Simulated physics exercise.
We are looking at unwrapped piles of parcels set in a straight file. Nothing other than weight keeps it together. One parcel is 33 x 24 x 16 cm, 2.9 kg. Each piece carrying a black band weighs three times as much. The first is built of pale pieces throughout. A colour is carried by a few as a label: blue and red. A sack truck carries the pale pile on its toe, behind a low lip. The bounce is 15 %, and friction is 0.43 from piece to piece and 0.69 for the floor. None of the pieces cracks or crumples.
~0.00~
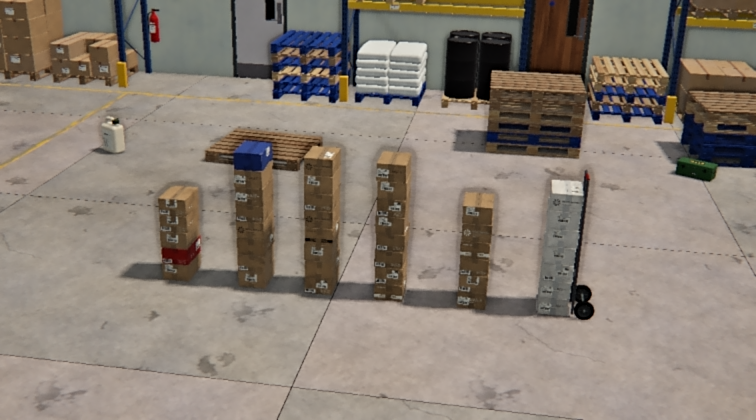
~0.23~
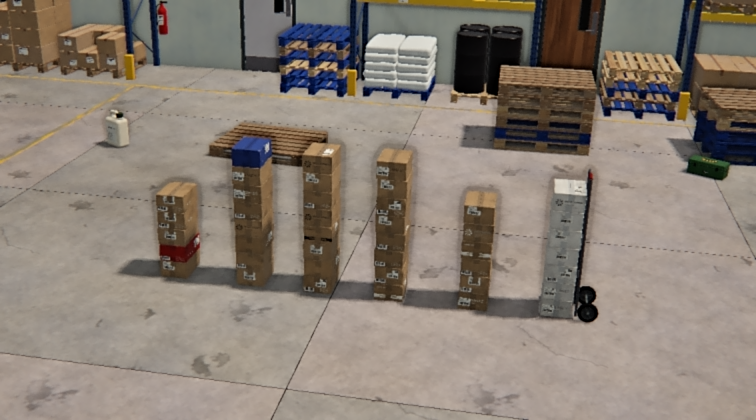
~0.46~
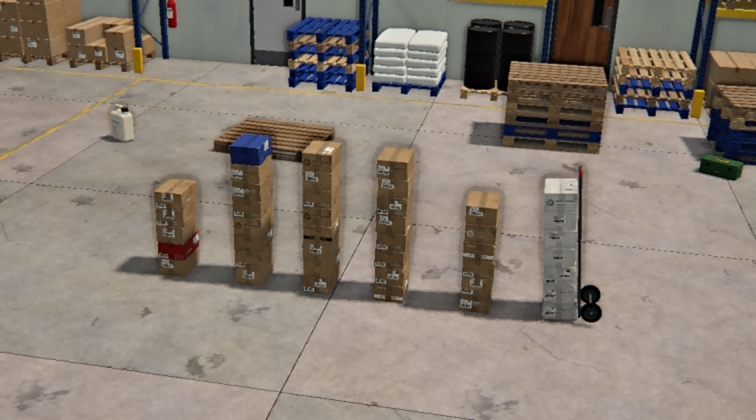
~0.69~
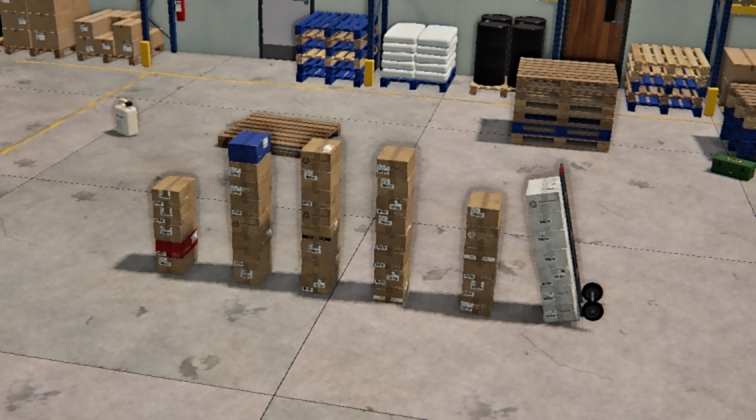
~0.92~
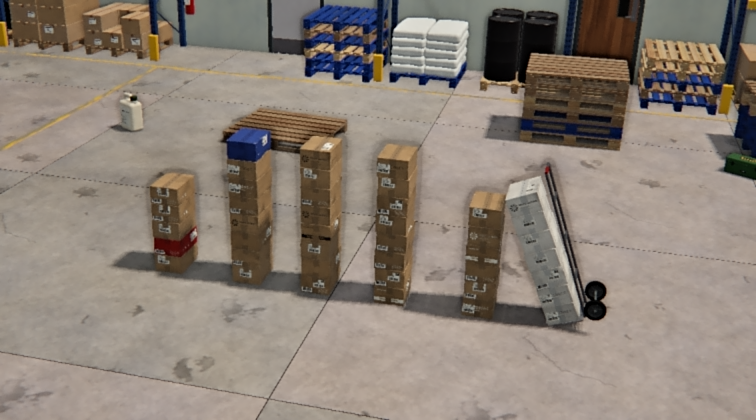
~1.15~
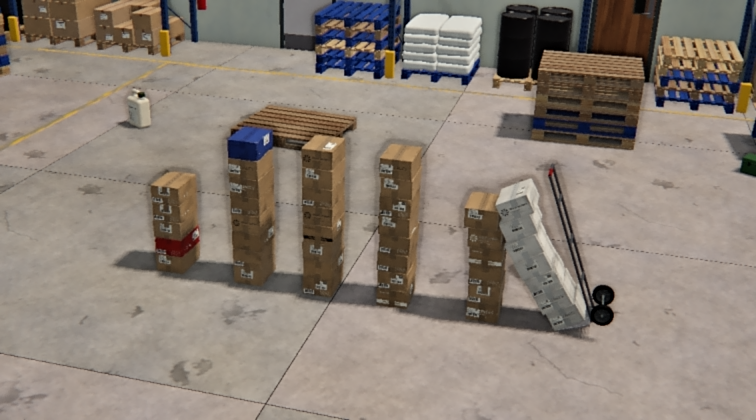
A white stack on a hand truck tilts left until it leans against the neighbouring brown stack.
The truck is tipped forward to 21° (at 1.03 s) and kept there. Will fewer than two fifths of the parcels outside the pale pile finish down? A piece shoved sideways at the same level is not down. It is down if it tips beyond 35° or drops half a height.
No, over two fifths of them.
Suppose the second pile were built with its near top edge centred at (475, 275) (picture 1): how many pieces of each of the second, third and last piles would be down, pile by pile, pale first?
Then second 0, third 0, last 0.
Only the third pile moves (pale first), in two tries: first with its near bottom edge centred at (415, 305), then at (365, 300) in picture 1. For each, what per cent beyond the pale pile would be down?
100 and 20 %.
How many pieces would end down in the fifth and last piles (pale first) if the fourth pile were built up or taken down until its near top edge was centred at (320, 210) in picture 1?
Counts down - fifth: 8; last: 4.
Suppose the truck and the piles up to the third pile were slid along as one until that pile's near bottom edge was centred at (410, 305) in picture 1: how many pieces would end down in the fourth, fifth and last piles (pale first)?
Down per pile: Fourth 8; fifth 8; last 4.
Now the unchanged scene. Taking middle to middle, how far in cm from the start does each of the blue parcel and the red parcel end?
Distance from start in cm - blue 305, red 55.
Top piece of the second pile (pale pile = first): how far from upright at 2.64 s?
The top piece is some 40 degrees from upright.
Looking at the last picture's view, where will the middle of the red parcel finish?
Last frame, centre at roughly (123, 240).
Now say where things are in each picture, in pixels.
In the first frame (pixels give the middle of a visible side; the camera moves round a little), truck frame (585, 208) 0° forward; blue parcel (248, 162); red parcel (175, 257); none of the others has stirred.
In the second frame, truck frame (588, 208) 0° forward; blue parcel (246, 159).
In the third frame, truck frame (581, 206) 6° forward, top of the pale pile leaning 6°; blue parcel (245, 156); none of the others has stirred.
In the fourth frame, truck frame (565, 204) 14° forward, top of the pale pile leaning 14°; blue parcel (243, 154); none of the others has stirred.
In the fifth frame, truck frame (554, 204) 20° forward, top of the pale pile leaning 23°; blue parcel (241, 151); none of the others has stirred.
In the sixth frame, truck frame (559, 206) 21° forward, top of the pale pile leaning 28°; blue parcel (242, 151); red parcel (168, 247); movement in 2 of them.
After 1.78 s, 7 of the pale pile down; none of the 35 other parcels down, 8 disturbed.
After 2.64 s, 7 of the pale pile down; 10 of the 35 other parcels down.
After 3.30 s, 7 of the pale pile down; 29 of the 35 other parcels down; blue parcel 30° from how it stood, 16 cm lower; red parcel 3° from how it stood.
After 3.98 s, 7 of the pale pile down; 34 of the 35 other parcels down; red parcel on its side; blue parcel 56° from how it stood, 1.02 m lower.
In the end (5.0 s), 7 of the pale pile down; 34 of the 35 other parcels down; blue parcel upside down; red parcel on its side. That is 97 per cent. From the last view, middles, red parcel near (122, 240).
